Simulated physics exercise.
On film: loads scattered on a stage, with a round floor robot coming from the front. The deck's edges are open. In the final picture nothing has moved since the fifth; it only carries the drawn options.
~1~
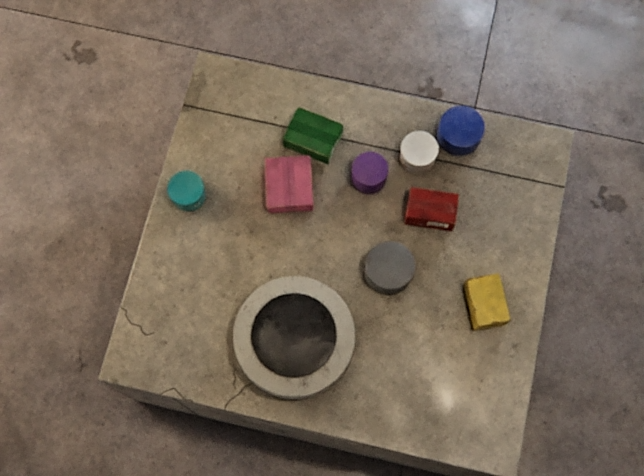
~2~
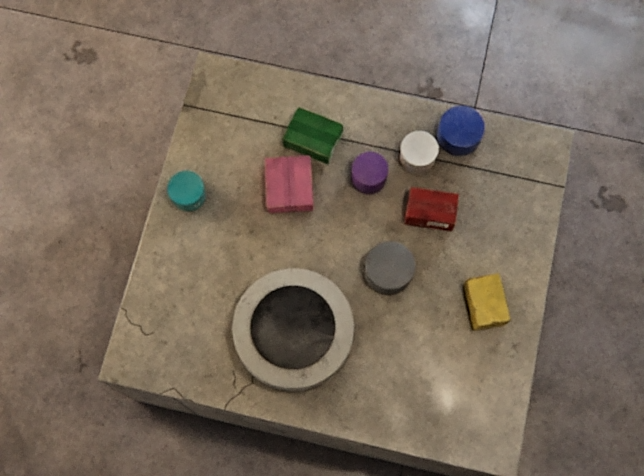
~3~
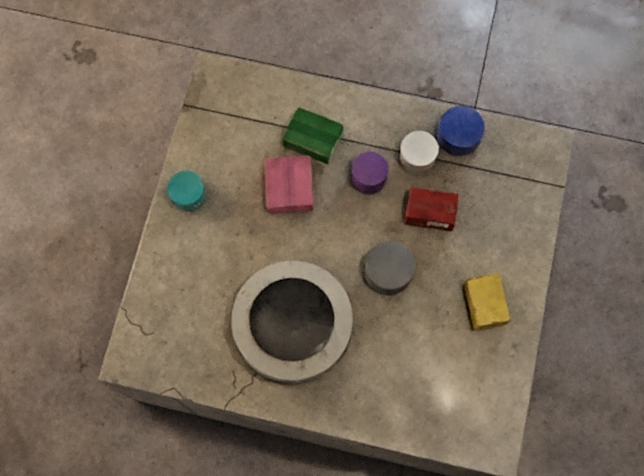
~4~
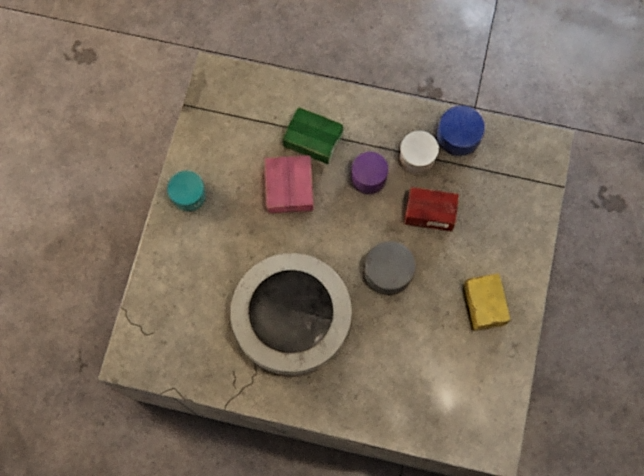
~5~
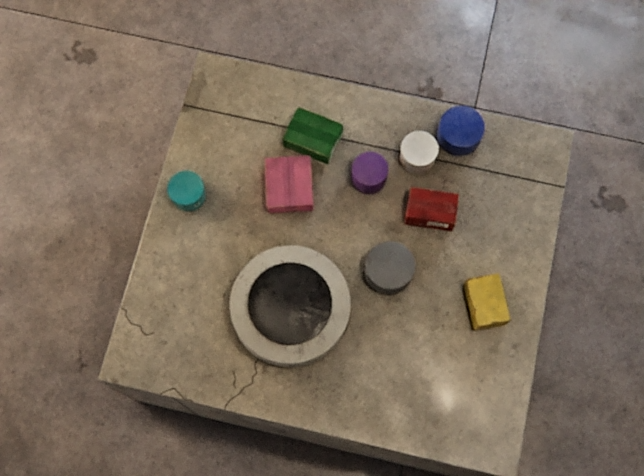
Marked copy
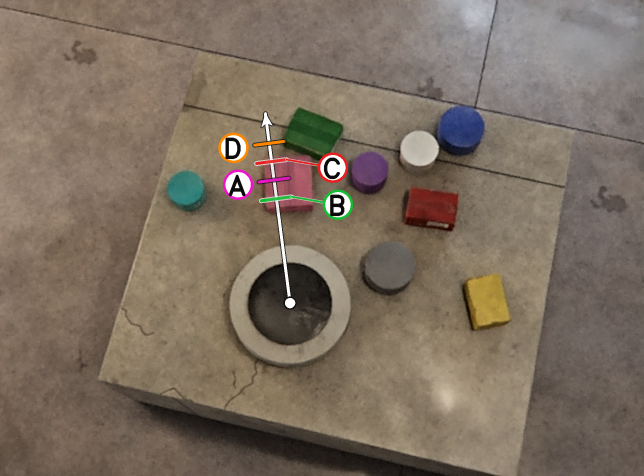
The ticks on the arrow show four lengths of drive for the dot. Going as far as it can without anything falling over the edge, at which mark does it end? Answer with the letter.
Stop at A.
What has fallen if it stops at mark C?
It is the green parcel.
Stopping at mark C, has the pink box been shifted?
Yes.
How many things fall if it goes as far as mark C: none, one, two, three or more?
By then, one.
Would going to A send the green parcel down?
No.
On the marked copy, A at (274, 180); B at (276, 198); C at (271, 161); D at (269, 143); the arrow from (290, 303) to (265, 113); the white dot at (290, 303).
Following A. Soon after the start, robot (284, 260); blue canister (460, 131); turquoise pail (187, 192).
Later, robot (279, 216); green parcel (321, 105); pink box (293, 140).
In the end, robot (275, 185); green parcel (325, 80); pink box (295, 112); nothing has fallen.
As for the rest, B is safe but short; C drops the green parcel; D drops the green parcel.
